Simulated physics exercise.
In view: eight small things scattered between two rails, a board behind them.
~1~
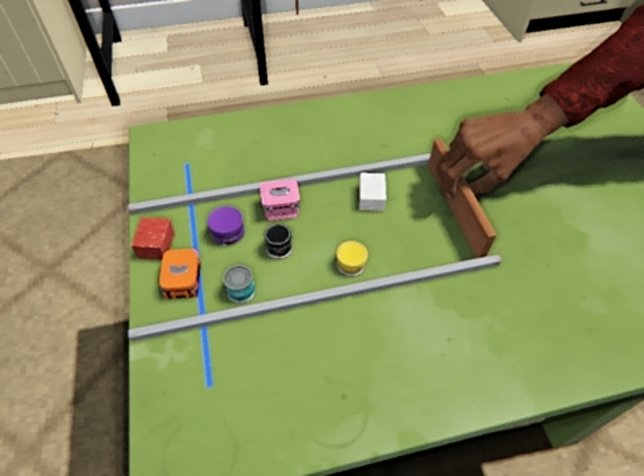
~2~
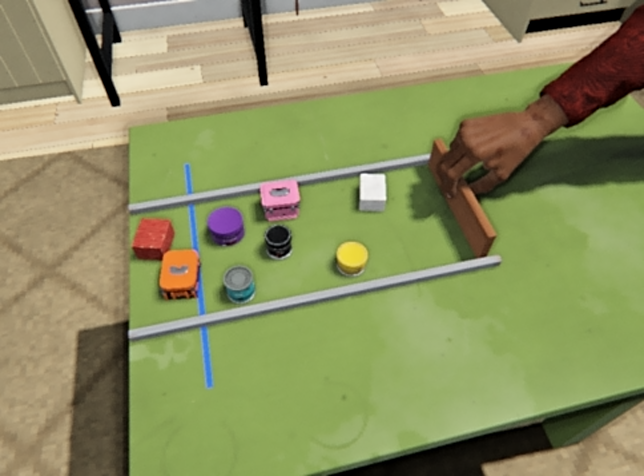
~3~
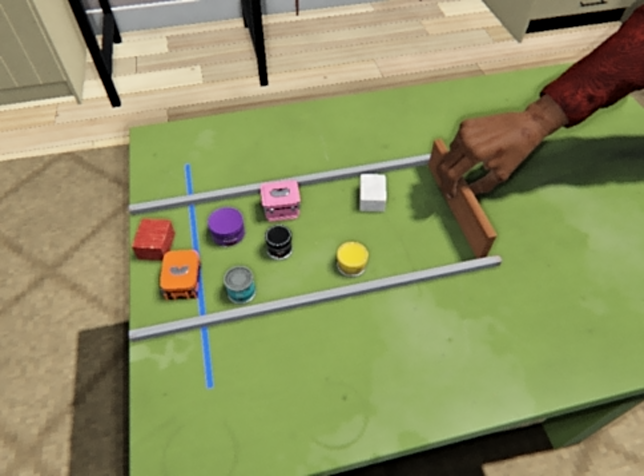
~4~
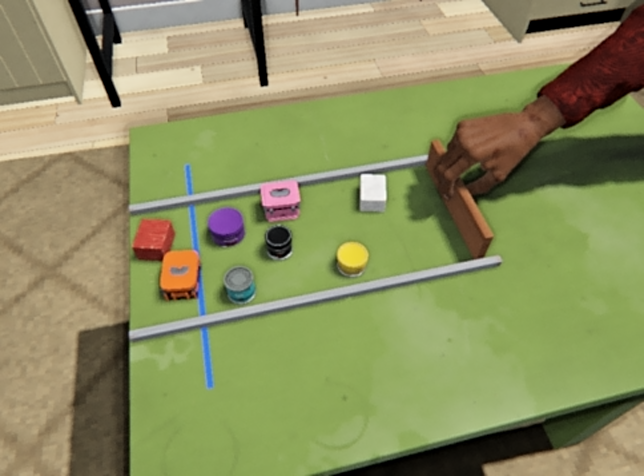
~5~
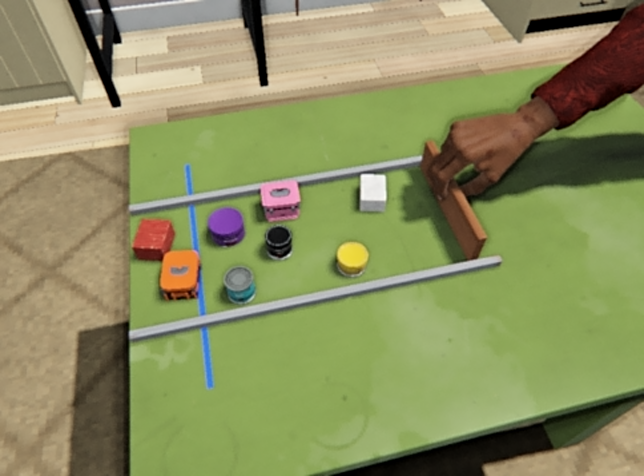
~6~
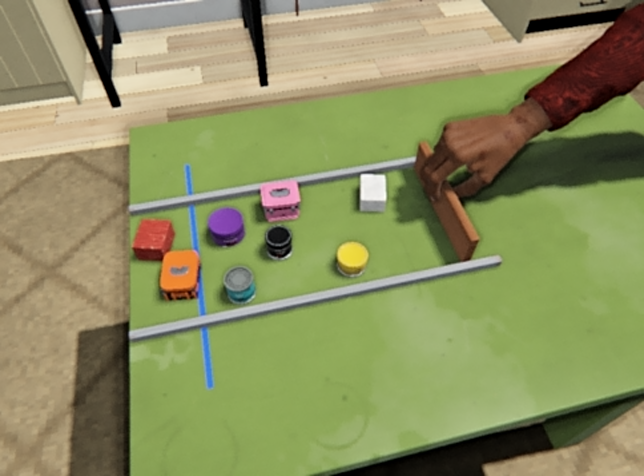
A hand in a dark red sleeve grips a brown board at the right of a green table, seen from above at an angle, with wooden flooring behind. Between two grey rails sit a red block, orange case, purple tub and turquoise tin near a blue line at left, then pink and black items, a yellow tin and a white block. The hand slides the board slightly left while everything else stays still.
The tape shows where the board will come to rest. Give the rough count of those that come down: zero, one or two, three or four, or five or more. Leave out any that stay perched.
Outcome: The number that fall off is one or two.
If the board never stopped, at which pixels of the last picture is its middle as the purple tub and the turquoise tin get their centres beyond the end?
Near (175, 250) and (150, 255).
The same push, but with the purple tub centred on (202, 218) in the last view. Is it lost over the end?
From there it comes down.
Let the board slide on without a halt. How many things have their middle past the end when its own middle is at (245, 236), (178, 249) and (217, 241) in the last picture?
The counts: 0, 1 and 0.
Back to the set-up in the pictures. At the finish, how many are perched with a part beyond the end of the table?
That would be 1.
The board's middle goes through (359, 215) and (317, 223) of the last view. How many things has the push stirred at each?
By then 1, and 3.
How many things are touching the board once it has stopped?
The number is 3.
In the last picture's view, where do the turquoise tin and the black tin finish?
The turquoise tin at (163, 309), the black tin at (182, 261).
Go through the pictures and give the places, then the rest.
Red block (154, 239); orange case (181, 275); purple tub (227, 226); board (459, 196); tape (197, 257), in the first frame.
Orange case (181, 275); board (459, 196), in the second frame.
Purple tub (227, 227); white block (373, 193), in the third frame.
Red block (154, 240); yellow tin (352, 260), in the fourth frame.
Orange case (182, 276); turquoise tin (240, 286), in the fifth frame.
Red block (154, 240); orange case (182, 276); purple tub (227, 227); board (443, 200); tape (197, 258), in the sixth frame.
Early on, none off yet; red block at rest near (154, 240); orange case at rest near (182, 276); purple tub at rest near (227, 227).
A while later, none off yet; red block at rest near (154, 240); orange case at rest near (182, 276); purple tub moving near (219, 230).
Further along, none off yet; red block moving near (150, 242); orange case moving near (178, 276); purple tub travelled about its own width near (187, 242).
Finally, the number that fall off is one or two; lost, red block.
